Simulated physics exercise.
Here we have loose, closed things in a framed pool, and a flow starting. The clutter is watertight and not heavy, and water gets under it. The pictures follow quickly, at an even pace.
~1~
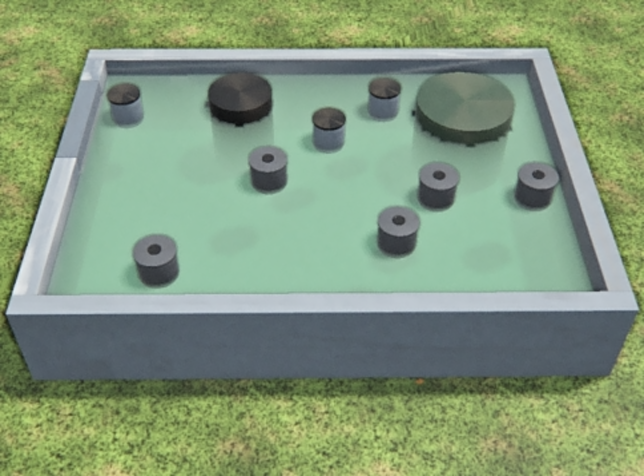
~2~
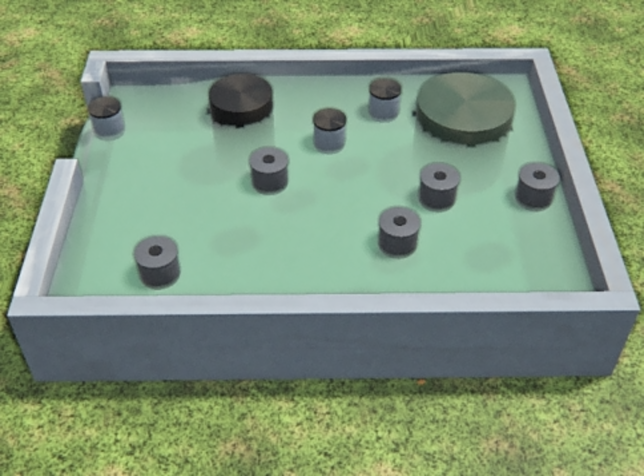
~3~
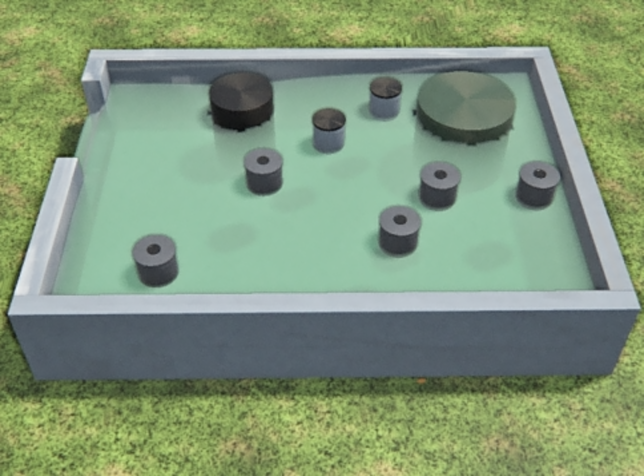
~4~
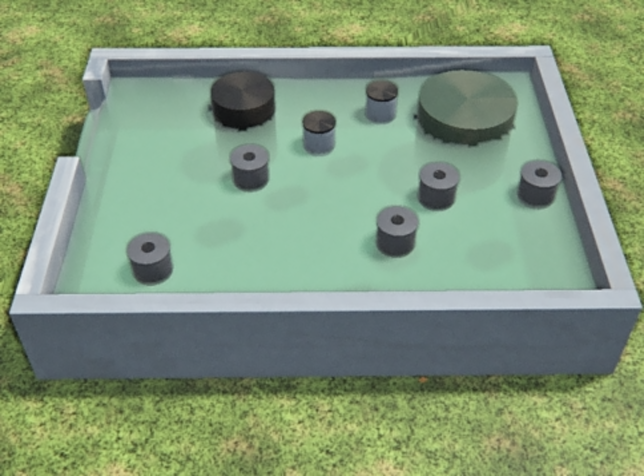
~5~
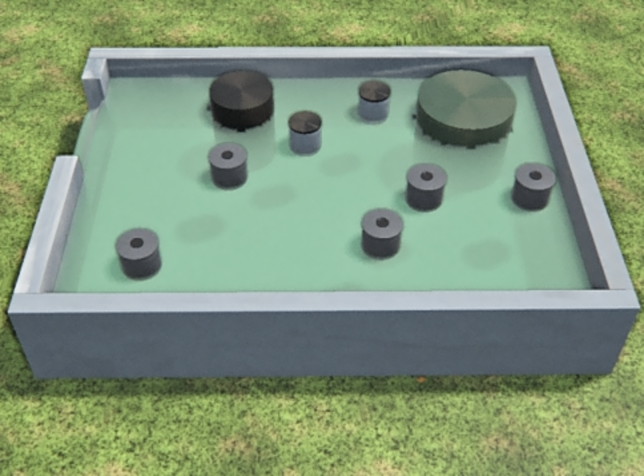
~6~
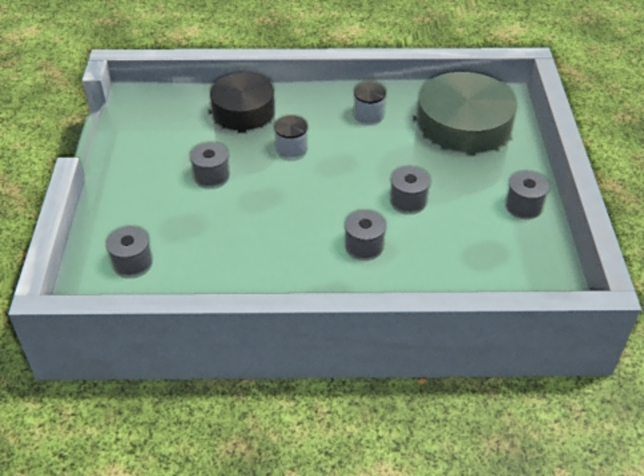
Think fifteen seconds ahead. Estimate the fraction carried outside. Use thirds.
Share: Between one and two thirds.
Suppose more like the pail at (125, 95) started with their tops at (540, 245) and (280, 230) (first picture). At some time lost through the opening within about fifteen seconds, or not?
In turn: Stays, carried outside.
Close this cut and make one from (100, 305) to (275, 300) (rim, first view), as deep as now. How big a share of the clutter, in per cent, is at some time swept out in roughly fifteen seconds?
About 50 per cent.
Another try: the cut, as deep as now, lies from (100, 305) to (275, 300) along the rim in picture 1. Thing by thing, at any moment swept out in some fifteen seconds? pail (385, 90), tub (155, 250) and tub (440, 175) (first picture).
As listed: No, out, through.
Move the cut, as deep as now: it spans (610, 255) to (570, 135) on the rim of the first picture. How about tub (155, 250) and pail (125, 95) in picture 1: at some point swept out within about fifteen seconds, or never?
In turn: Left behind, inside.
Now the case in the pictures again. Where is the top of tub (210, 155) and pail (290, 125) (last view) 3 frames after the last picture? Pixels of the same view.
Close to (159, 140) and (254, 130).
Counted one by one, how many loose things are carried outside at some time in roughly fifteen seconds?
The number is 4.
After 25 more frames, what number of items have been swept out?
4 of them.
A moment on, 1 of 8 are out; 7 afloat.
Next, 2 of 8 are out; 6 afloat.
Later, 4 of 8 are out; 4 afloat.
In the end, 4 of 8 are out; 4 afloat.
